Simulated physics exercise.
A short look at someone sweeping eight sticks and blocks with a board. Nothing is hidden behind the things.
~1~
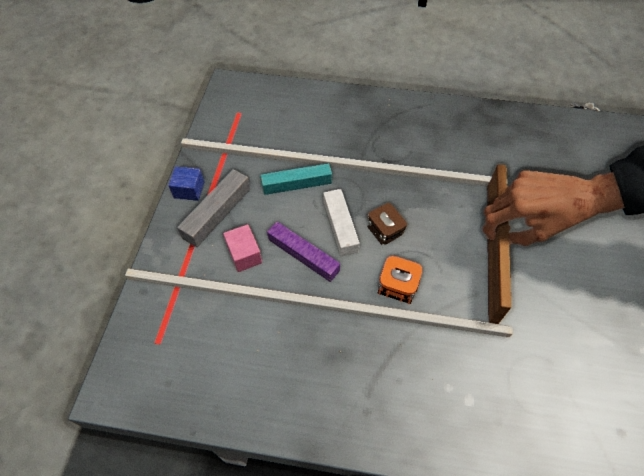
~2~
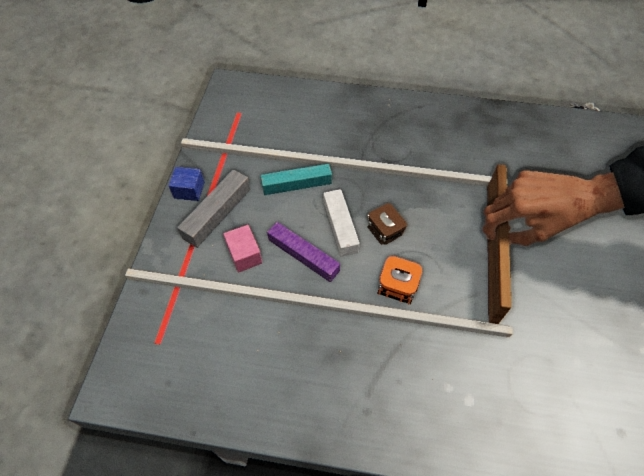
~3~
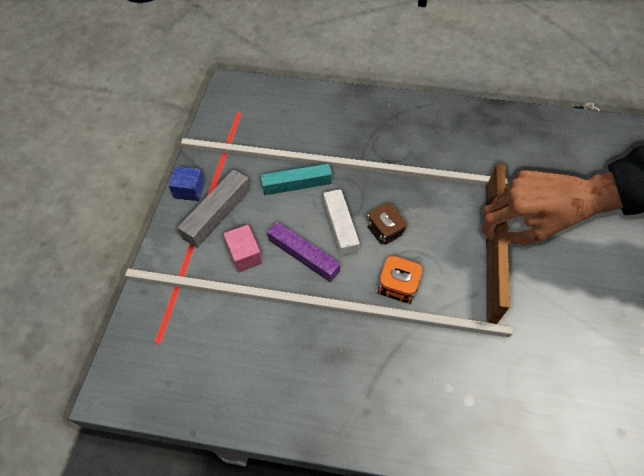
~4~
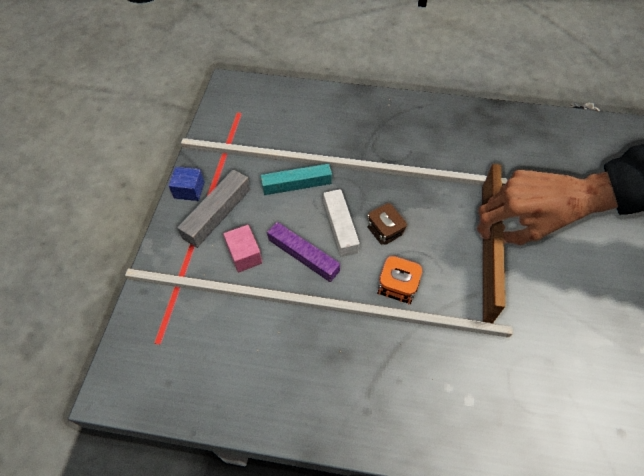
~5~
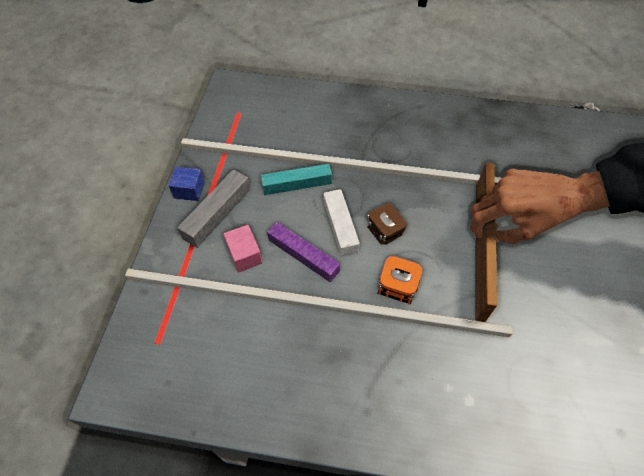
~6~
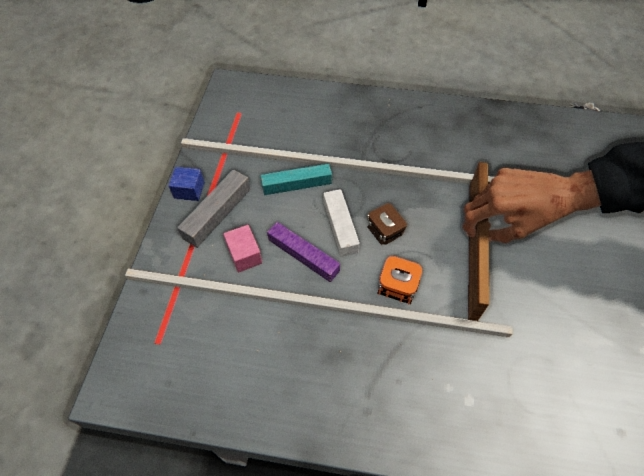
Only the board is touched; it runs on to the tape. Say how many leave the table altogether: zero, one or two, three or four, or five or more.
Here the number that fall off is three or four.
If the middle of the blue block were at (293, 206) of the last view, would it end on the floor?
From there it drops off.
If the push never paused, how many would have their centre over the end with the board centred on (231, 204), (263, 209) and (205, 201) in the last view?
In that order 2, 0 and 3.
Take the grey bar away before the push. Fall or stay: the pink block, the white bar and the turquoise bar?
The pink block goes over, the white bar does not fall, the turquoise bar remains up.
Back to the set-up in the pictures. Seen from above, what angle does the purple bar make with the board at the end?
Near 10 degrees.
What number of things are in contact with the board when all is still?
That makes 3.
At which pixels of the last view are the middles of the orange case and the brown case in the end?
Near (169, 252) and (196, 191).
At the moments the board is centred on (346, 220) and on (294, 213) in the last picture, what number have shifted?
The counts are 4 and 7.
Soon after, none off yet; blue block at rest near (187, 184); grey bar at rest near (216, 208); pink block at rest near (243, 249).
At rest, the number that fall off is three or four; fallen, pink block, grey bar and blue block.
